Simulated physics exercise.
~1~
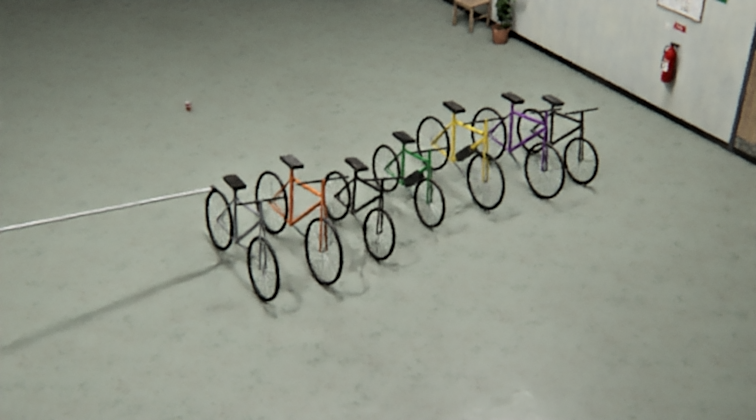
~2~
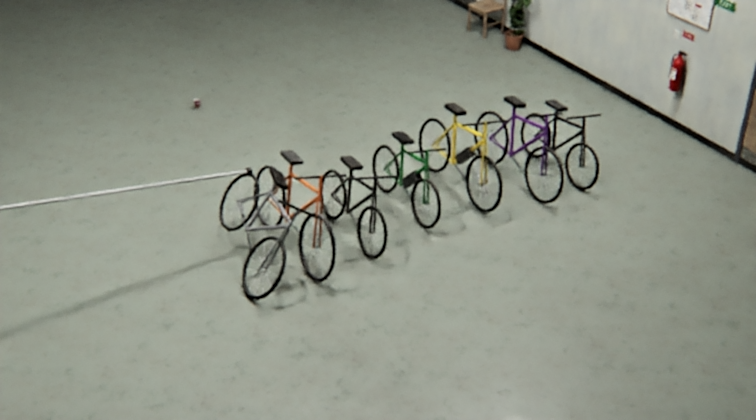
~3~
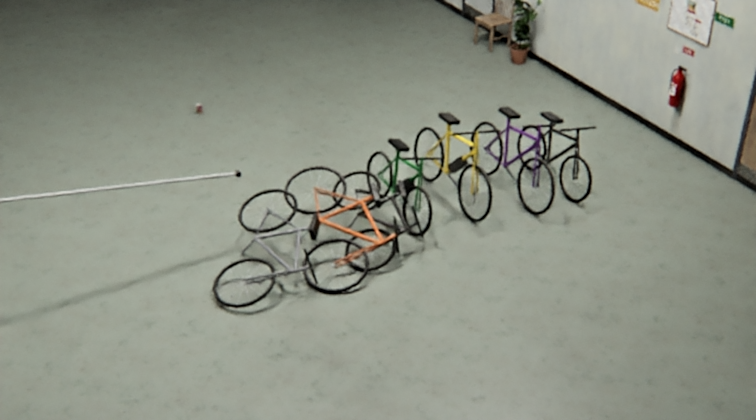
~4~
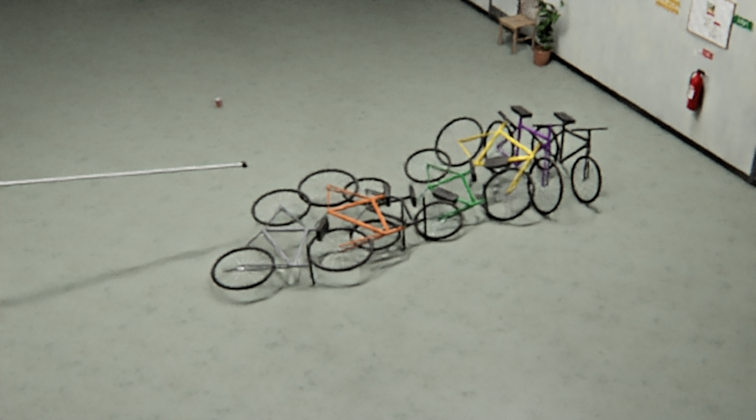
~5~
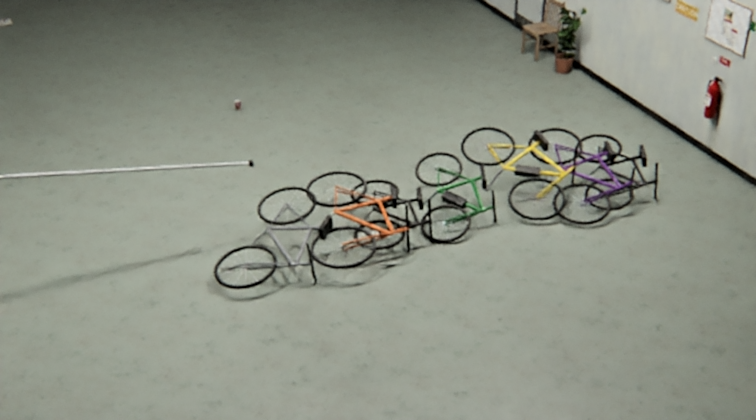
A row of seven parked bicycles toppling one after another from the grey one at left, until all lie fallen.
